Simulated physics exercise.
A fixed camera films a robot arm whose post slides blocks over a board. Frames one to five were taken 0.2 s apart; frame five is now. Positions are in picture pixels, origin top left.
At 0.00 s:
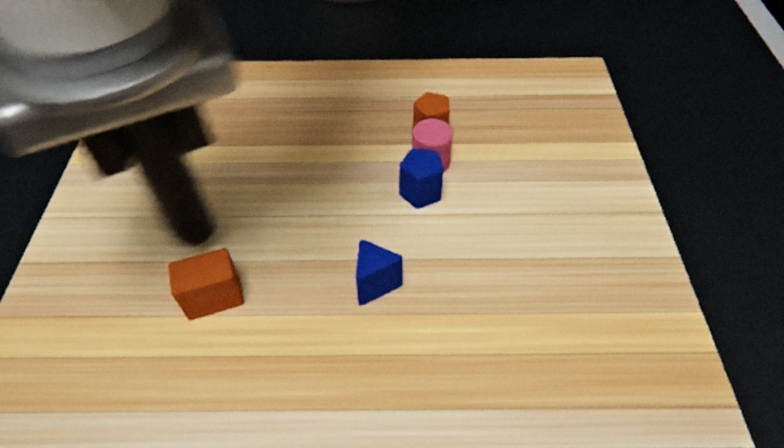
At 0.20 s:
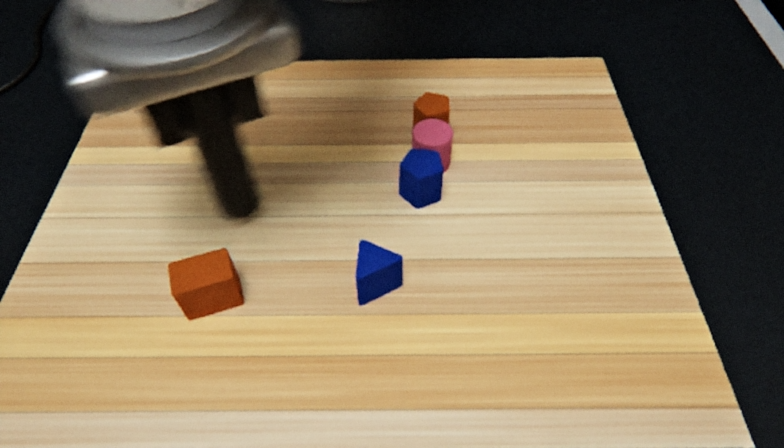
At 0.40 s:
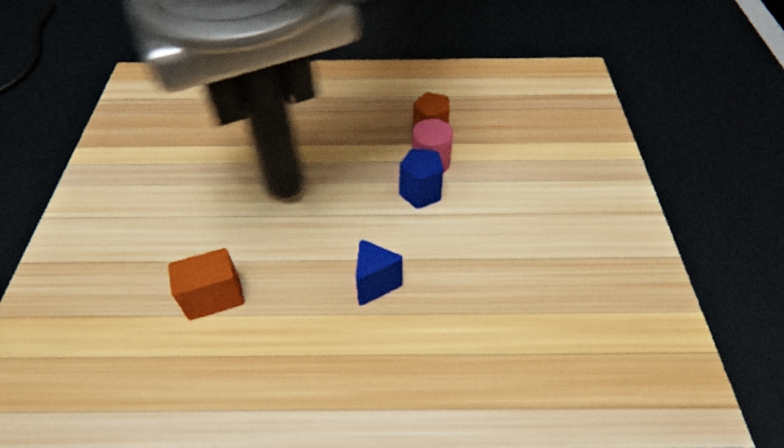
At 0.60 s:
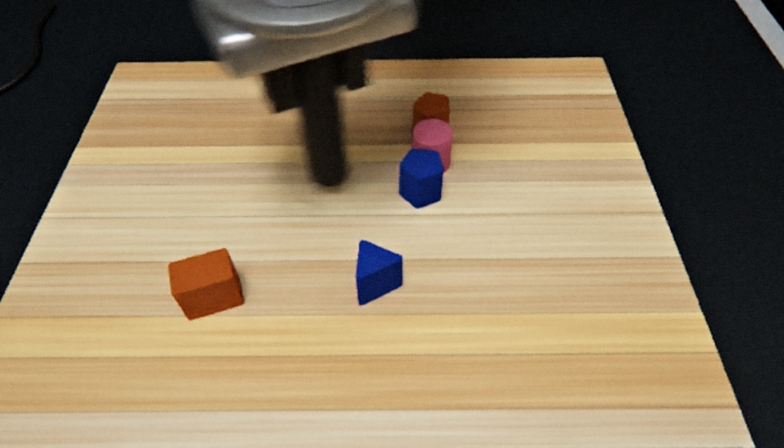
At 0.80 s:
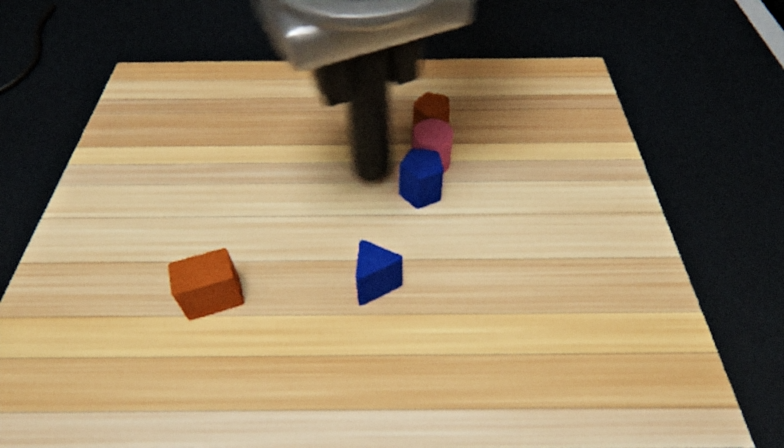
A light wooden board with a striped grain lies on a dark surface, seen from above at an angle by a still camera. An orange block sits at left, a blue triangular block near the centre, and blue, pink and orange blocks line up behind it. A metallic machine arm with a dark post sweeps from the left rightward and slightly back, nearing the lined-up blocks, which stay still.
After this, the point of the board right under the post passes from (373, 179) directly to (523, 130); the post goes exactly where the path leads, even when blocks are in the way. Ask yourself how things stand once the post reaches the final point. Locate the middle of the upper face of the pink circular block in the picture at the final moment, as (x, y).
The answer is (569, 99).
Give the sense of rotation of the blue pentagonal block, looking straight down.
Rotates clockwise.
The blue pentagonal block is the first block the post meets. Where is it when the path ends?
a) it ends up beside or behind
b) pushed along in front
The one that fits is a, it ends up beside or behind.
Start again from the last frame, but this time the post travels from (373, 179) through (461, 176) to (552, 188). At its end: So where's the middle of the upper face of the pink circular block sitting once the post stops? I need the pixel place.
It is going to be at (483, 120).
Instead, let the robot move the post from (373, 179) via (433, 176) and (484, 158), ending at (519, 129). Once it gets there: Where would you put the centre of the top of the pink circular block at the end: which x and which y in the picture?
The pink circular block ends near (487, 89).
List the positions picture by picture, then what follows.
The first frame shows lower end of the post (194, 231), tops of blocks, blue pentagonal block (422, 162), pink circular block (433, 131), orange pentagonal block (433, 103).
The second frame shows post (240, 204), blocks as before.
The third frame shows post (285, 185), blocks as before.
The fourth frame shows post (329, 174), blocks as before.
The fifth frame shows post (372, 168), blue pentagonal block (422, 162), pink circular block (433, 131), orange pentagonal block (433, 103).
The first path, step by step. One third of the way, post (427, 152); blue pentagonal block (432, 161), turned 35° clockwise; pink circular block (465, 123).
Two thirds of the way, post (479, 135); blue pentagonal block (432, 161), turned 35° clockwise; pink circular block (518, 109).
At the end, post (526, 118); blue pentagonal block (432, 161), turned 35° clockwise; pink circular block (569, 99); orange pentagonal block not moved.
